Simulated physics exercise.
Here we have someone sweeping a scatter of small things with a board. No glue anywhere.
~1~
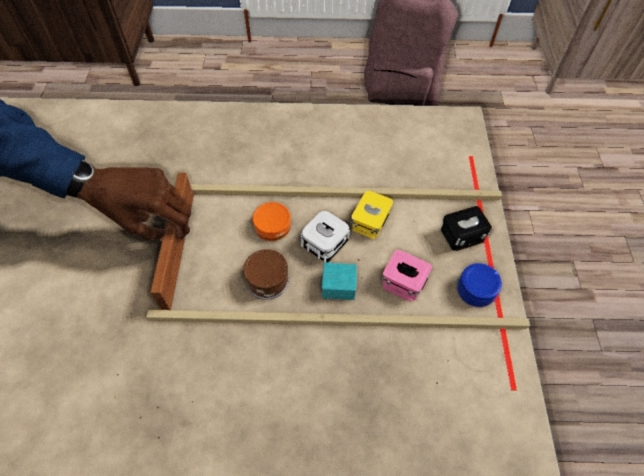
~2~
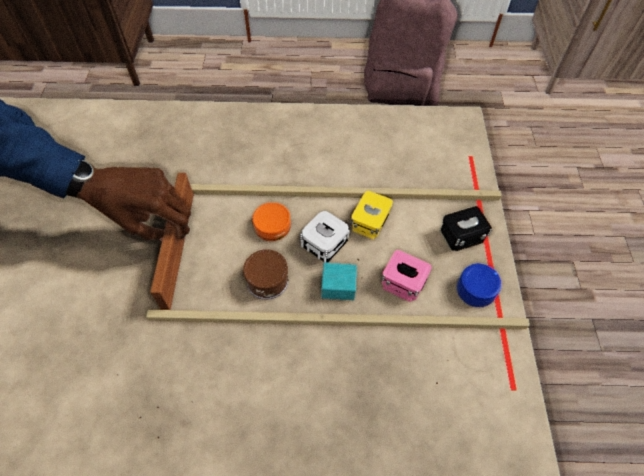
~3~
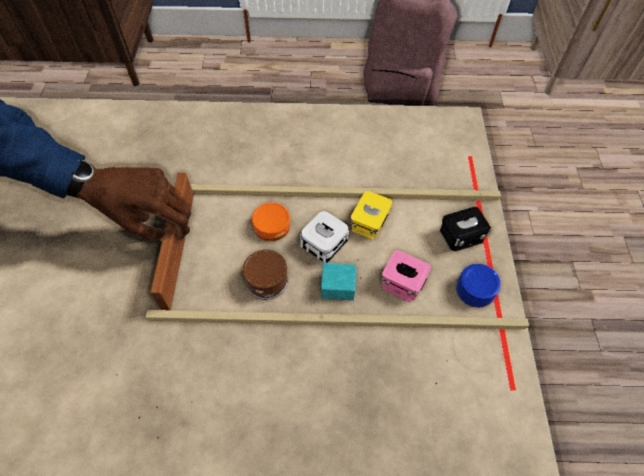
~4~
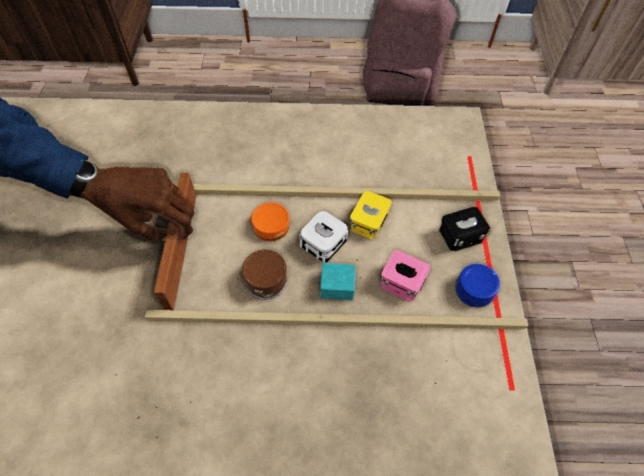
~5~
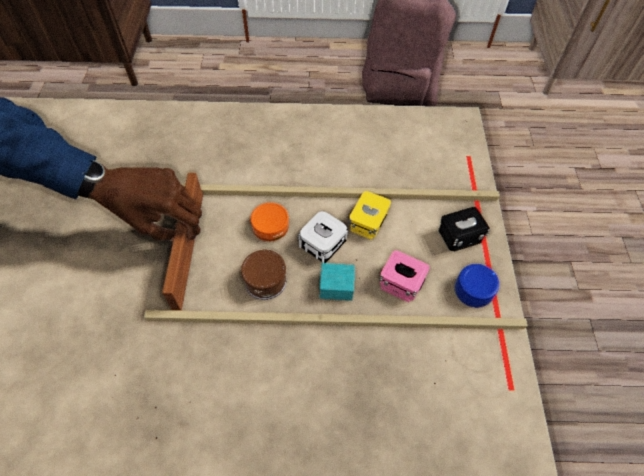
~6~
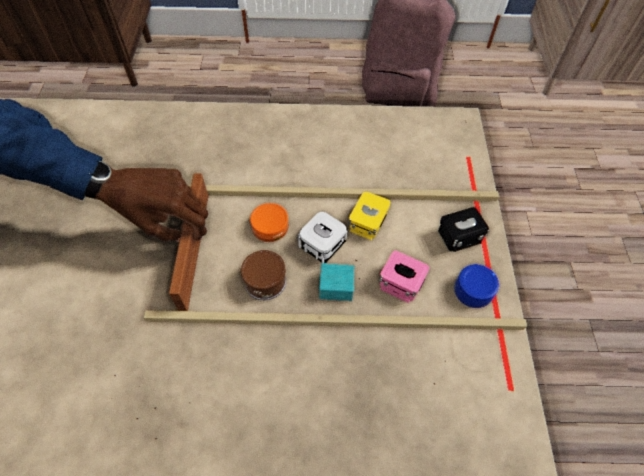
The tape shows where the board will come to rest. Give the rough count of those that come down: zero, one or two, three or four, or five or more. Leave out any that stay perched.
Here the number that fall off is five or more.
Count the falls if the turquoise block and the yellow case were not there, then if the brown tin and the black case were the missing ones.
First 3, then 3.
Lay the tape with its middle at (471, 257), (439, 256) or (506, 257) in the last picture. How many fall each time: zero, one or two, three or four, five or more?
In that order: At least five; 3 or 4; five or more.
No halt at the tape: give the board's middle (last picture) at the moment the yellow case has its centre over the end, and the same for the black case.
About (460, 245), and (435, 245) for the other.
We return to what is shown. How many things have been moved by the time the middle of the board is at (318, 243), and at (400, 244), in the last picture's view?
6 and 8.
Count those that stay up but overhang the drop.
That would be 2.
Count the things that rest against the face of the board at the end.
That makes 2.
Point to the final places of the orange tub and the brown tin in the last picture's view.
The orange tub at (501, 222), the brown tin at (518, 287).
Early on, none off yet; blue lid at rest near (476, 286); black case at rest near (462, 230); pink case at rest near (403, 277).
A while later, none off yet; blue lid travelled about its own width near (529, 288); black case moving near (467, 234); pink case travelled well along near (490, 279).
Finally, the number that fall off is five or more; lost, white case, turquoise block, yellow case, pink case, black case and blue lid.
